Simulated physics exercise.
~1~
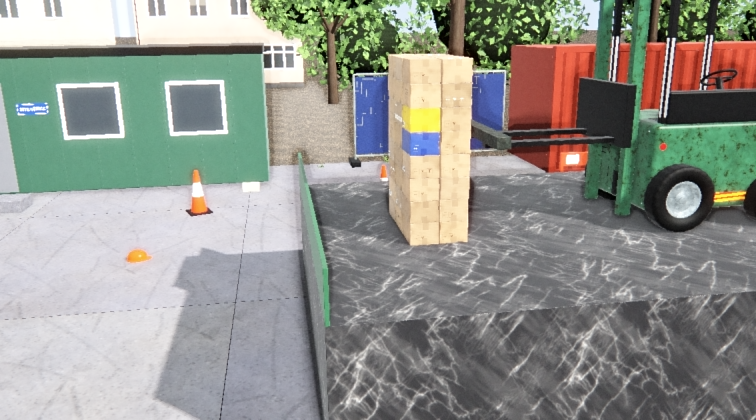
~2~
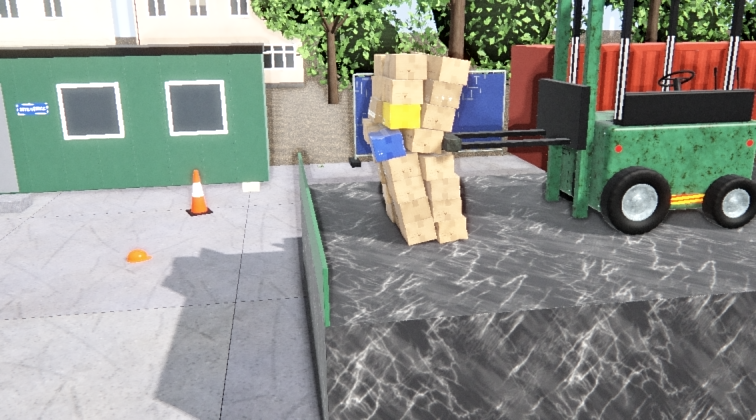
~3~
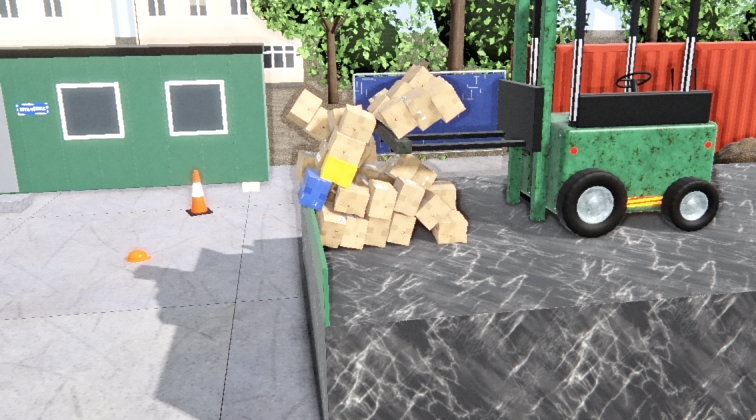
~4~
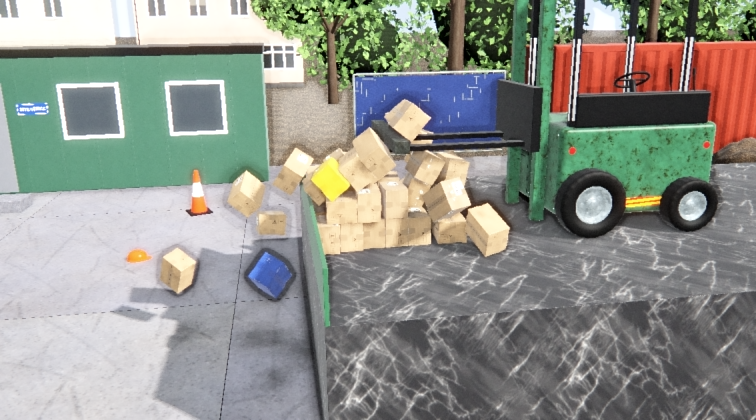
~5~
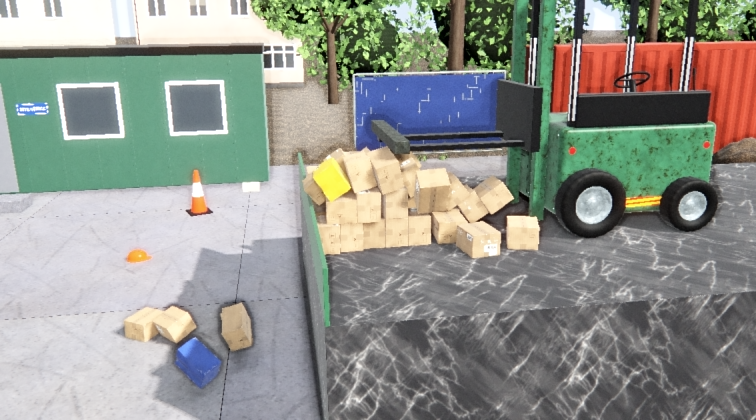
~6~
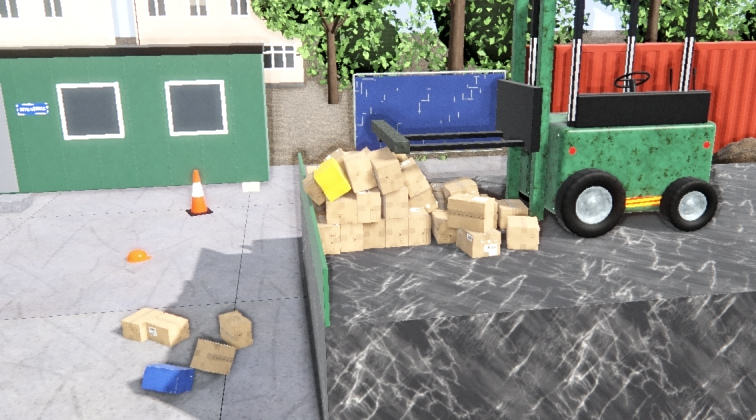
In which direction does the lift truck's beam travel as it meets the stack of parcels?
The beam moves to the left, pushing into the stack and toward the low board at the platform's edge.
